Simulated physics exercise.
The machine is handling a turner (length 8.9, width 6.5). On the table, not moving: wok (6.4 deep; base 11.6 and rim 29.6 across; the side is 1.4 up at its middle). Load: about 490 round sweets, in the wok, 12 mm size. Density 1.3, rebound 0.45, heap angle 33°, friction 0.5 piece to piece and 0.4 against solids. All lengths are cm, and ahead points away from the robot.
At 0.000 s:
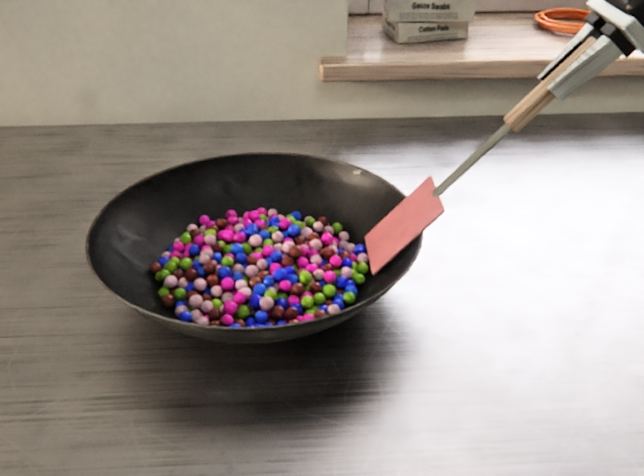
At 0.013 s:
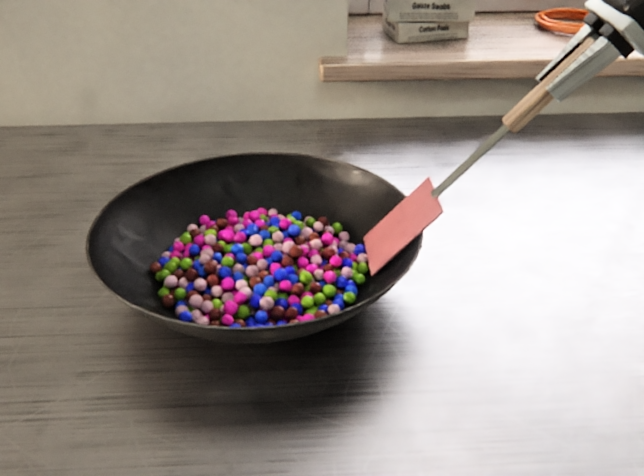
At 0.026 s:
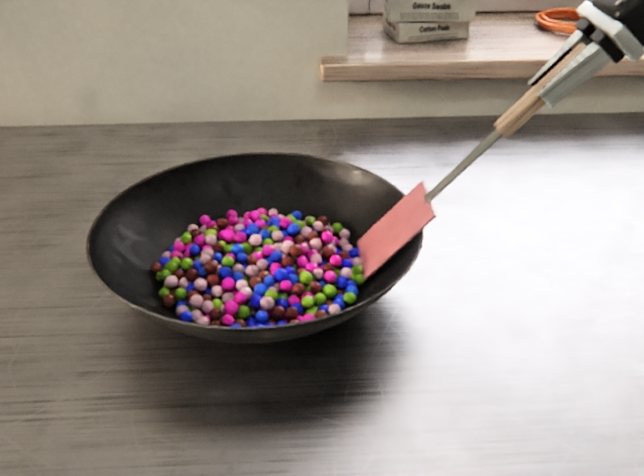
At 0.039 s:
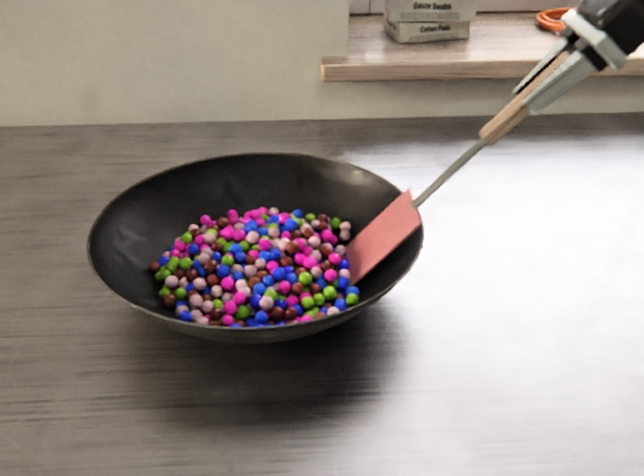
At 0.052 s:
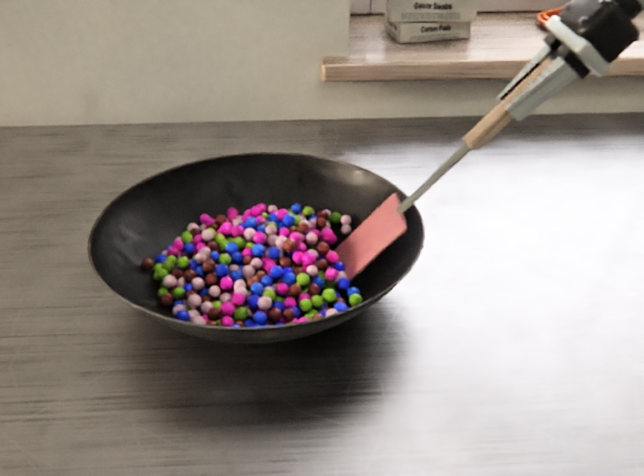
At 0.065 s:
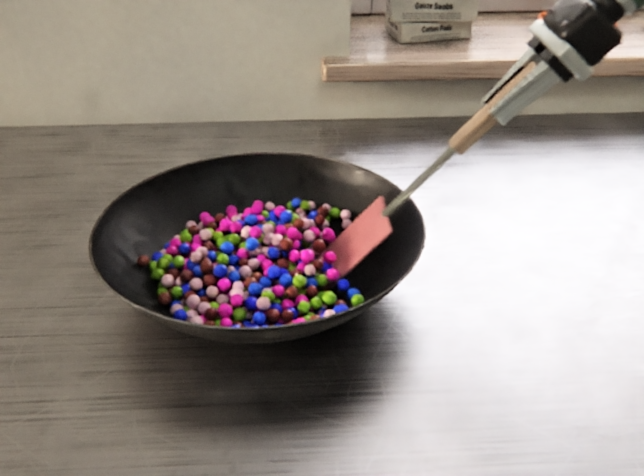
A pink turner held by a machine pushes leftward into colorful balls in a black wok.
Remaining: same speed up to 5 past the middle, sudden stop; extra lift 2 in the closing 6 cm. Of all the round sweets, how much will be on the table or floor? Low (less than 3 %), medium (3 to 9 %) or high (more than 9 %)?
A low share, less than 3 %, ends on the table or floor.
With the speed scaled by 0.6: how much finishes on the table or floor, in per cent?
Some 0 per cent.
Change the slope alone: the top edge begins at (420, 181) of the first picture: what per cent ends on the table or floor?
Some 0 per cent.
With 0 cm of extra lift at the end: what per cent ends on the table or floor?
Some 0 per cent.
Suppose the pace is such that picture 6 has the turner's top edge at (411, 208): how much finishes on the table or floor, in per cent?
Some 0 per cent.
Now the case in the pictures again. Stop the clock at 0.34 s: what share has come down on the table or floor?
Some 0 per cent.
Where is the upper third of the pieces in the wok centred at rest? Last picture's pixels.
Around (167, 252).
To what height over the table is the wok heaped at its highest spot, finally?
About 6.5 cm.
After 0.10 s, sloping 48°, highest piece 5 above the table; 492 in the wok.
After 0.13 s, sloping 48°, highest piece 6 above the table; 492 in the wok.
After 0.34 s, sloping 48°, highest piece 8 above the table; 491 in the wok, 1 on the blade or in flight.
After 1.39 s, sloping 48°, highest piece 6 above the table; 491 in the wok, 1 on the table or floor.
In the end, 491 in the wok, 1 on the table or floor. That is 0 % on the table or floor.
